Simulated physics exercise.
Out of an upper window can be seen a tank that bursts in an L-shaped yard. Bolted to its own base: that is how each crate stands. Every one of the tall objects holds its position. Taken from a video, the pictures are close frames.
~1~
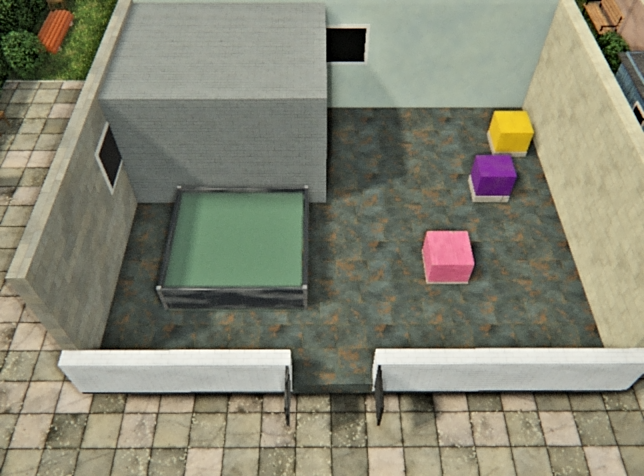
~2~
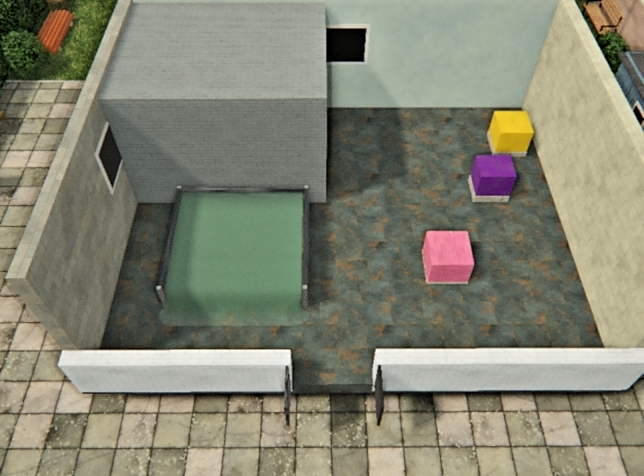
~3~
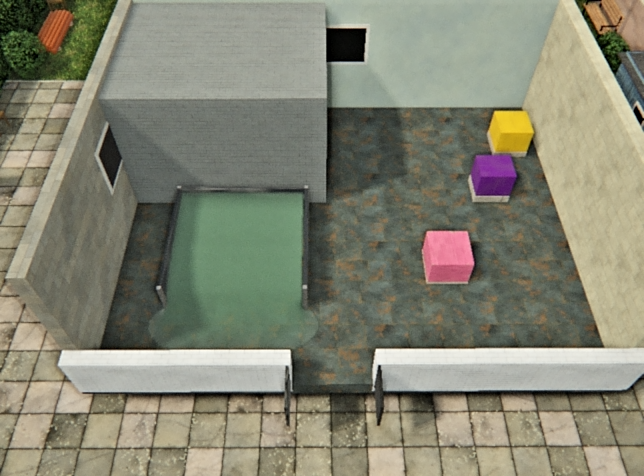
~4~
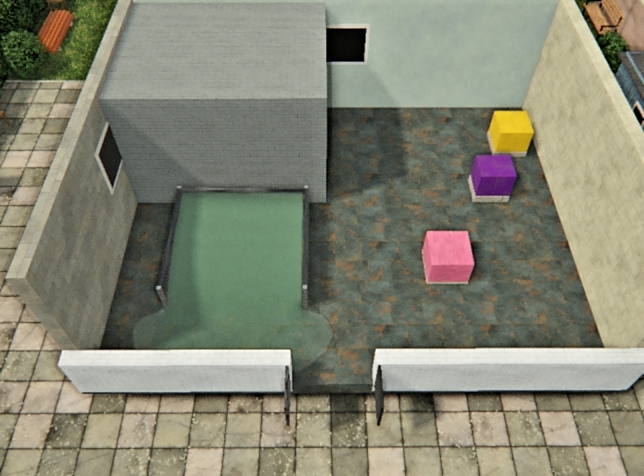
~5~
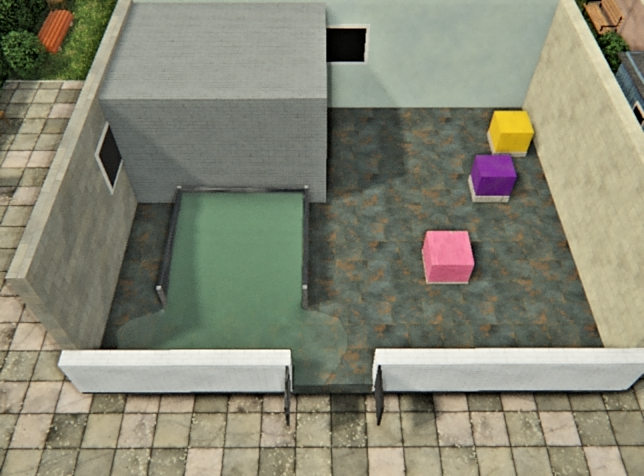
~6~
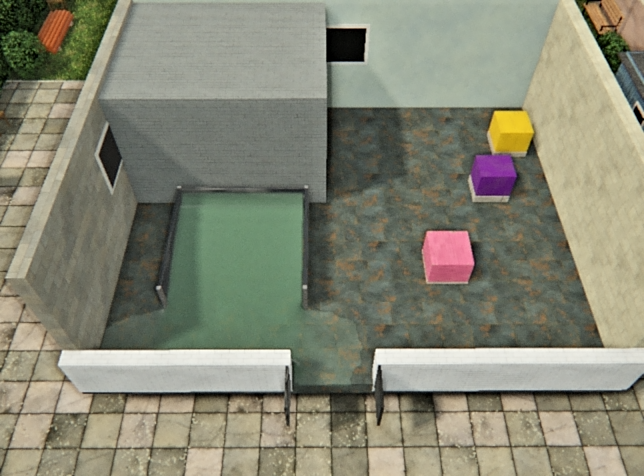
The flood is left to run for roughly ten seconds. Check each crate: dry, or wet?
Checked: Pink crate wet, yellow crate dry, purple crate dry.
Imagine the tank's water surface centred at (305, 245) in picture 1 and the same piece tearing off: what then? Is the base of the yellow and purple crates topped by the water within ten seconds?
Result: Yellow crate avoids it; purple crate avoids it.
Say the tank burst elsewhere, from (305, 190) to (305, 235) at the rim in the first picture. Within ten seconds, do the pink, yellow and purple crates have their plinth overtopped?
My reading: The pink one is wetted, the yellow one is soaked, the purple one is topped.
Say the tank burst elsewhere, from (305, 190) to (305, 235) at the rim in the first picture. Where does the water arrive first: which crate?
It's the pink one.
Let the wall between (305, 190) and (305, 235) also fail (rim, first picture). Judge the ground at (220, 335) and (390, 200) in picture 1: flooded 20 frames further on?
Waterless, submerged.
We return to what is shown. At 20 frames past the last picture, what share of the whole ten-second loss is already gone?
Around 60 %.
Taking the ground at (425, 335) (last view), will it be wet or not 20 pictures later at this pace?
That spot: Submerged.
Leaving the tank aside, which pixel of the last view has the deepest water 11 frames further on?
Look close to (95, 370).
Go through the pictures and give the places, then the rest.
The first picture shows the open tank at (238, 237) is whole and still.
In the second picture, the front is at (162, 312), out from the gap at (235, 301).
In the third picture, the front is at (153, 325), out from the gap at (236, 302).
In the fourth picture, the front is at (144, 350), out from the gap at (236, 302).
In the fifth picture, the front is at a hidden place, out from the gap at (236, 303).
In the sixth picture, water pours out at (236, 303) and has run to a hidden place.
A moment on, water covers 15 % of the floor; the pink crate not reached, the yellow crate not reached, the purple crate not reached.
Next, water covers 25 % of the floor; the pink crate not reached, the yellow crate not reached, the purple crate not reached.
Then, water covers 45 % of the floor; the pink crate water round its plinth, the yellow crate not reached, the purple crate not reached.
Later, water covers 65 % of the floor; the pink crate water round its plinth, the yellow crate water round its plinth, the purple crate water round its plinth.
In the end, water covers 80 % of the floor; the pink crate was topped, the yellow crate stayed above the water, the purple crate stayed above the water.
